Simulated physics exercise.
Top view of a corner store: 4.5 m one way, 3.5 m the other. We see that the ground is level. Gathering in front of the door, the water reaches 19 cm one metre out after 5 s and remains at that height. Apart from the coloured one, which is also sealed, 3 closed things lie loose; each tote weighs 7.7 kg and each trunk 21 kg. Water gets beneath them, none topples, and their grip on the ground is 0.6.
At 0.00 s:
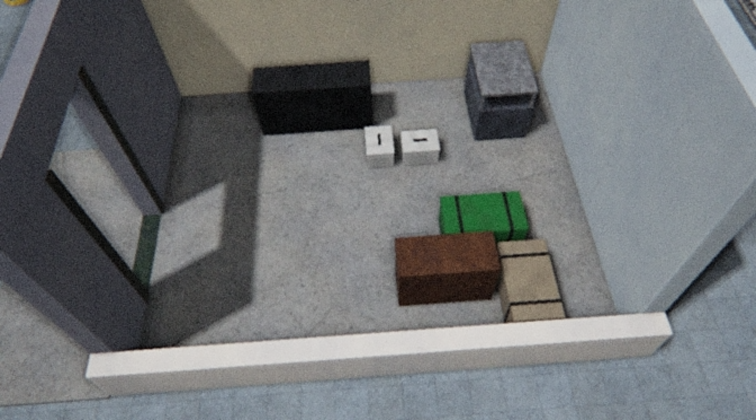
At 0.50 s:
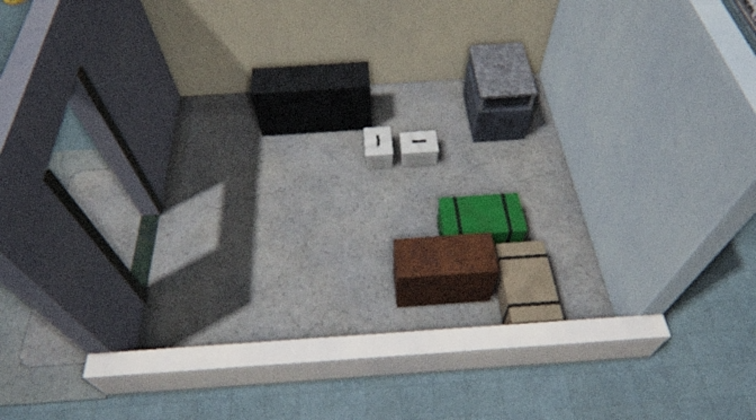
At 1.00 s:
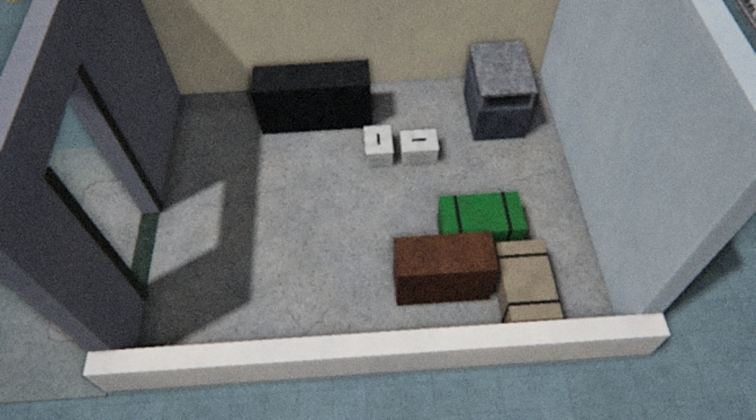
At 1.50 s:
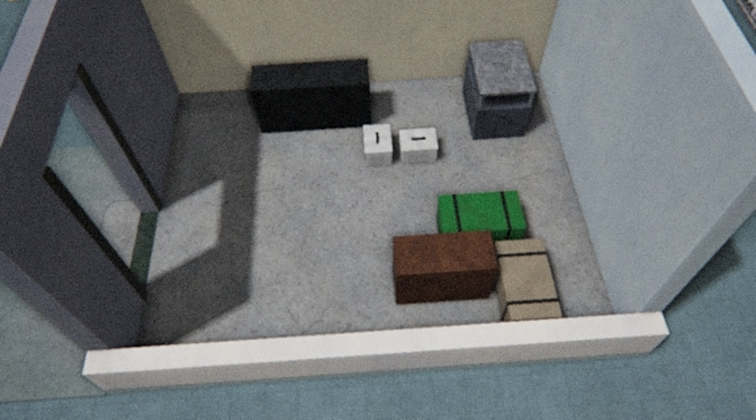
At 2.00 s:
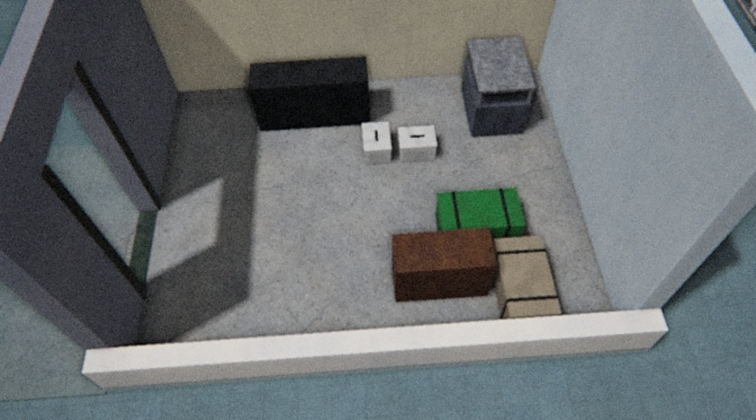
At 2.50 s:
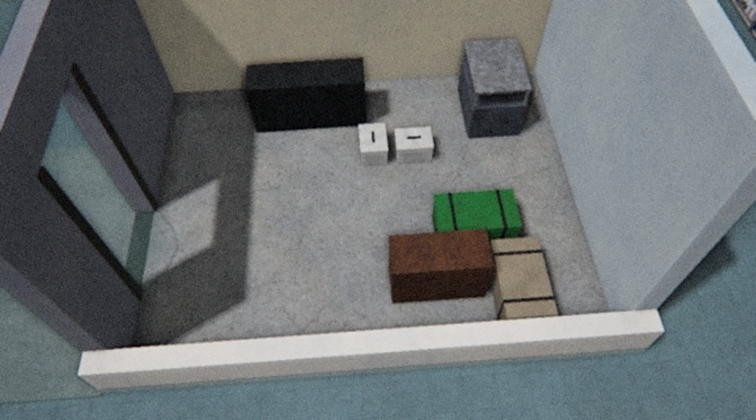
In the video, a small room seen from above holds a green trunk, a brown box, a tan case and other furnishings, all staying still, while clear water gathers outside the doorway at left and then spreads slightly inside.
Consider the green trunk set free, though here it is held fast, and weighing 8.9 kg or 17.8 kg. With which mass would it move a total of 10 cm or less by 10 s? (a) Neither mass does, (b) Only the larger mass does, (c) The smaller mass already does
Option a: Neither mass does.
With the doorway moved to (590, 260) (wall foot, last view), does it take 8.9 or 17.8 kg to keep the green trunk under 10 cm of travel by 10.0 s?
The answer is that neither mass suffices.
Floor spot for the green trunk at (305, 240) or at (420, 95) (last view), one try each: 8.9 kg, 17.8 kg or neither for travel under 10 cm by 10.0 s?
Taking the two spots in turn, neither keeps it, then both keep it.
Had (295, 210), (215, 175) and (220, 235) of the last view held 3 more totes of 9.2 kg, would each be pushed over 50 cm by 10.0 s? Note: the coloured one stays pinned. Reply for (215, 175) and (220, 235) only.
In order: Within the mark, above the mark.
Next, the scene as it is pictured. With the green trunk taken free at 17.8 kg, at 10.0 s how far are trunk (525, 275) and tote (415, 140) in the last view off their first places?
They've ended up 50 cm and 5 cm away, in that order.
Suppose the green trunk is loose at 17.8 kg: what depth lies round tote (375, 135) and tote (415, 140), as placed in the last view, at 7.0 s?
Roughly 5 and 2 cm.
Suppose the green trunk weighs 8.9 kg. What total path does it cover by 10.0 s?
It would cover some 80 cm all told.
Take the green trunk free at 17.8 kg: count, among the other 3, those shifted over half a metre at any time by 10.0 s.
All told, that gives 0.
After 3.5 s the green trunk would be 0 cm from its start with 8.9 kg and 0 cm from its start with 17.8 kg; 0 cm of water round it then.
After 4.5 s the green trunk would be 0 cm from its start with 8.9 kg and 0 cm from its start with 17.8 kg; 0 cm of water round it then.
After 7.0 s the green trunk would be 0 cm from its start with 8.9 kg and 0 cm from its start with 17.8 kg; 4 cm of water round it then.
After 10.0 s the green trunk would be 77 cm from its start with 8.9 kg and 95 cm from its start with 17.8 kg; 8 cm of water round it then.
